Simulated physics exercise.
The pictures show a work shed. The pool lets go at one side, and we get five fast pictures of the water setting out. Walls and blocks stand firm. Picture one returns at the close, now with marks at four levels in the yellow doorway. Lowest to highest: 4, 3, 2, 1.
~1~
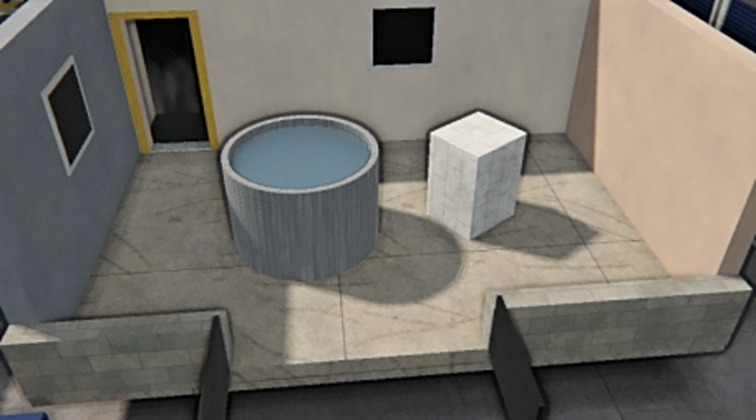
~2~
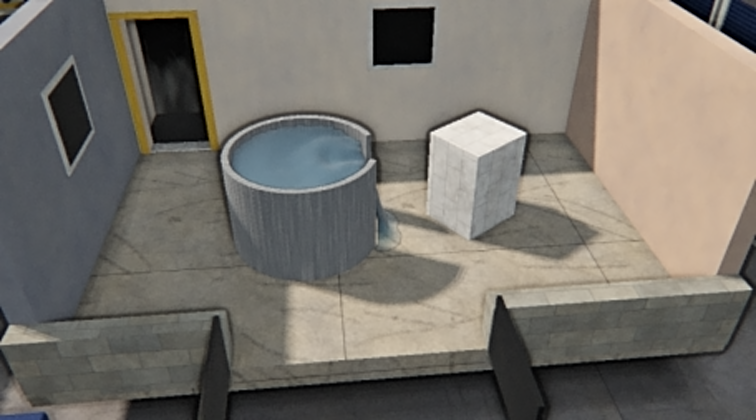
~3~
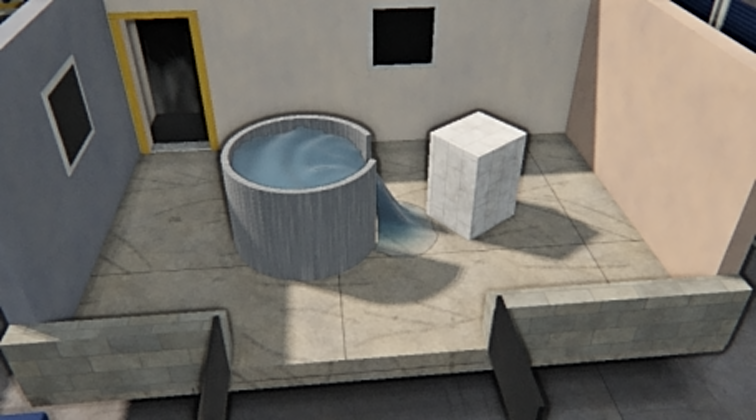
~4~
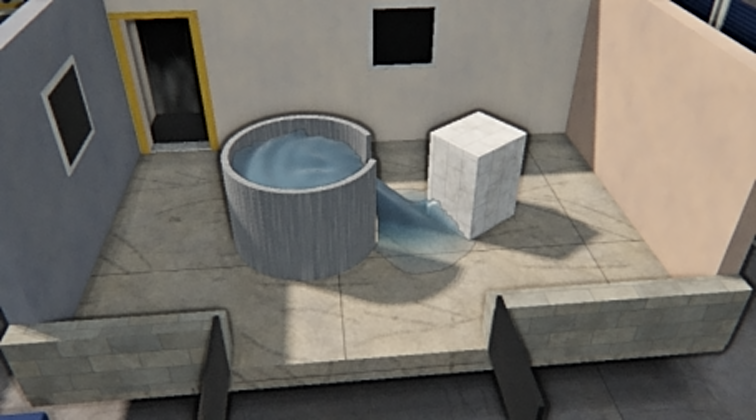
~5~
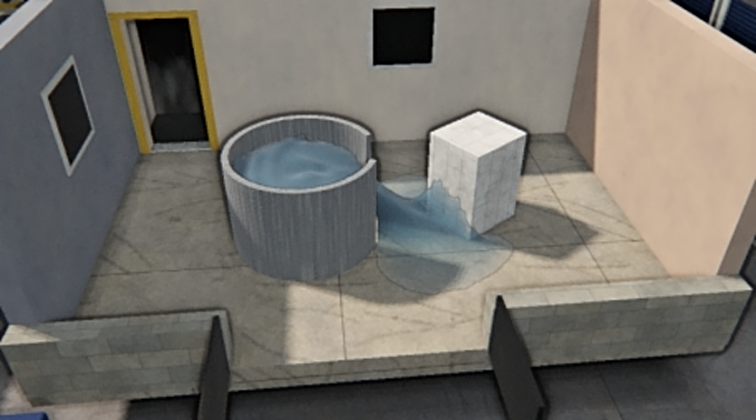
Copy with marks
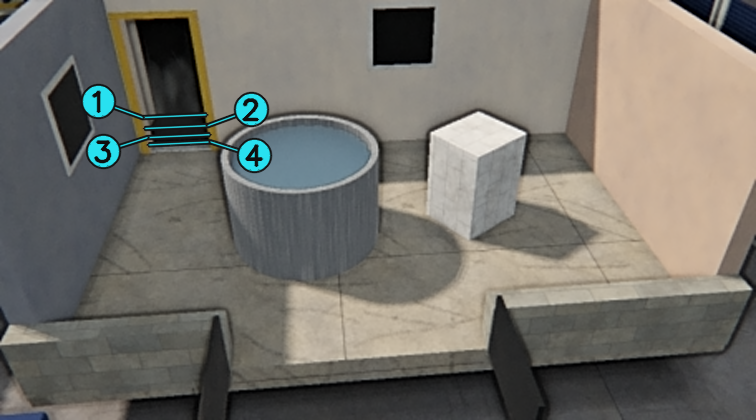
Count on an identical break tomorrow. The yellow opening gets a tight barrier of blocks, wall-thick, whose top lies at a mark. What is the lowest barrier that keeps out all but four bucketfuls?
Mark 4 just does it.
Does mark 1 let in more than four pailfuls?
No.
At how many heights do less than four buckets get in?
All of the four.
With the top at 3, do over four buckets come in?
No, that is safe.
On the marked copy, 1 at (174, 116); 2 at (176, 127); 3 at (178, 136); 4 at (179, 143); from the bottom up 4, 3, 2, 1.
With 1, nothing gets over.
With 2, nothing gets over.
With 3, nothing gets over.
With 4, a splash gets over, under a bucket.
